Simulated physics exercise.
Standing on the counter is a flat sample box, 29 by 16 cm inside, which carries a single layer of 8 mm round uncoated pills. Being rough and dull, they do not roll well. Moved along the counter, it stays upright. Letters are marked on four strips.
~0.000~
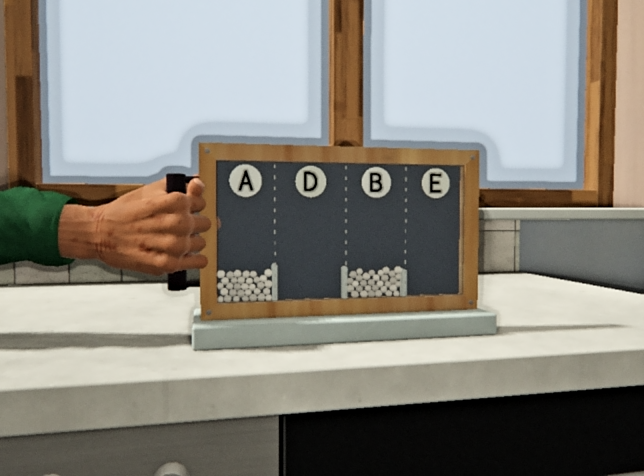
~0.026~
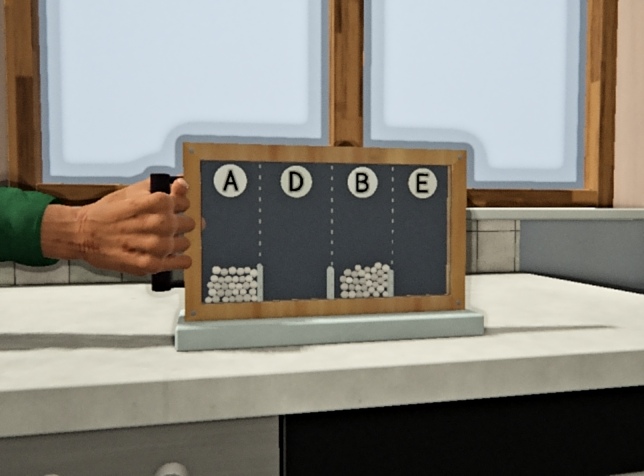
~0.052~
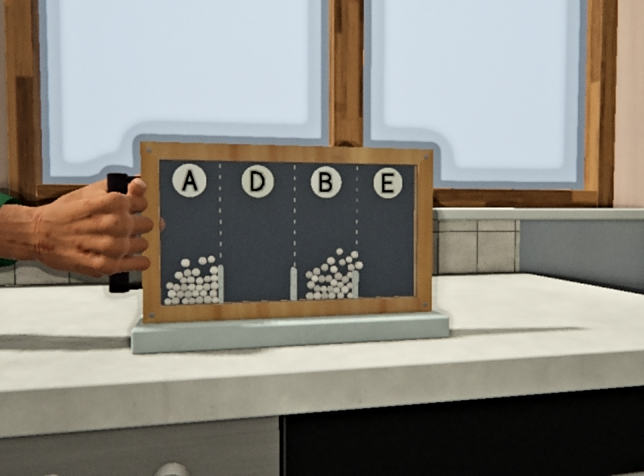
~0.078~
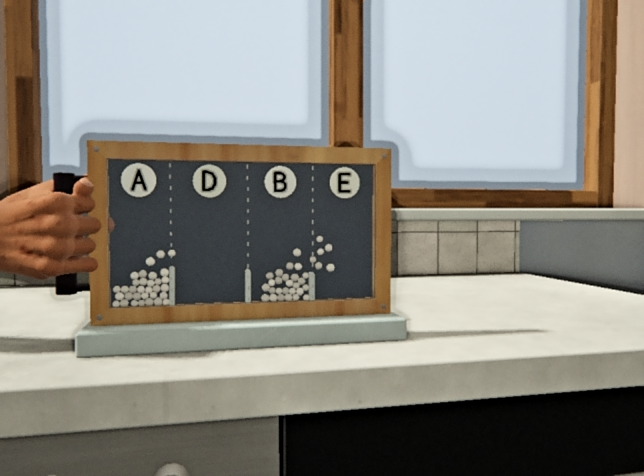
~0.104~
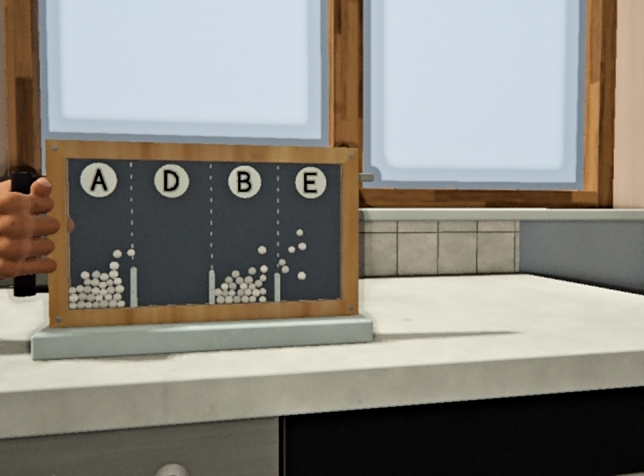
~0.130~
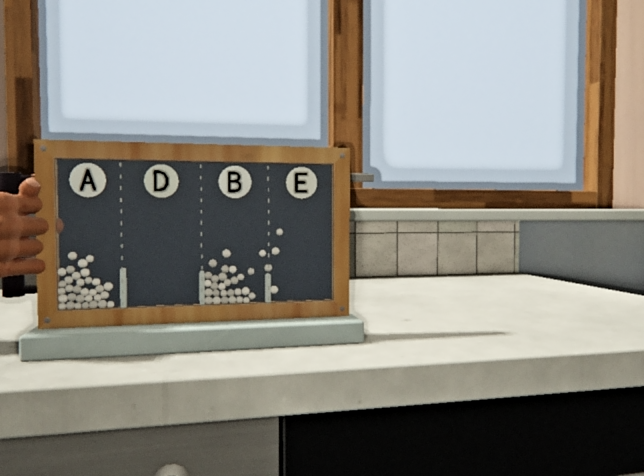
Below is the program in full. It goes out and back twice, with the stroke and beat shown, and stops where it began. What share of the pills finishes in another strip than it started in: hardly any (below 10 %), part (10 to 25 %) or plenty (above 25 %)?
By the end, the answer is a big share.
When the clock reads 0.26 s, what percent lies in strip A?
About 50 %.
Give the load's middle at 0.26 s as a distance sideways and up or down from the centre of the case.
Left: About 4 cm; below: About 5 cm.
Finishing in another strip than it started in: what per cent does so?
I'd guess roughly 40 percent, give or take.
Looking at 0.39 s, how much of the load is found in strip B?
40 %.
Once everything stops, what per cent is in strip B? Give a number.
Estimated share there: Roughly 30 per cent.
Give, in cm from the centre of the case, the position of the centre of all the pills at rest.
The middle sits around 2 cm left of it and 7 cm below it.
After 0.26 s, it is at its start; the pills' middle is 4 cm left of and 5 cm below the centre; A 50 %, B 35 %, D 10 %; 15 % have changed strip.
After 0.39 s, it is 15 cm to the left; the pills' middle is 3 cm left of and 5 cm below the centre; A 40 %, B 40 %, D 10 %, E 10 %; 25 % have changed strip.
After 0.50 s, it is at its start; the pills' middle is 3 cm left of and 5 cm below the centre; A 50 %, B 30 %, D 10 %, E 10 %; 30 % have changed strip.
At rest by 1.4 s, it is at its start; A 40 %, B 30 %, D 15 %, E 20 %; 40 % have changed strip.
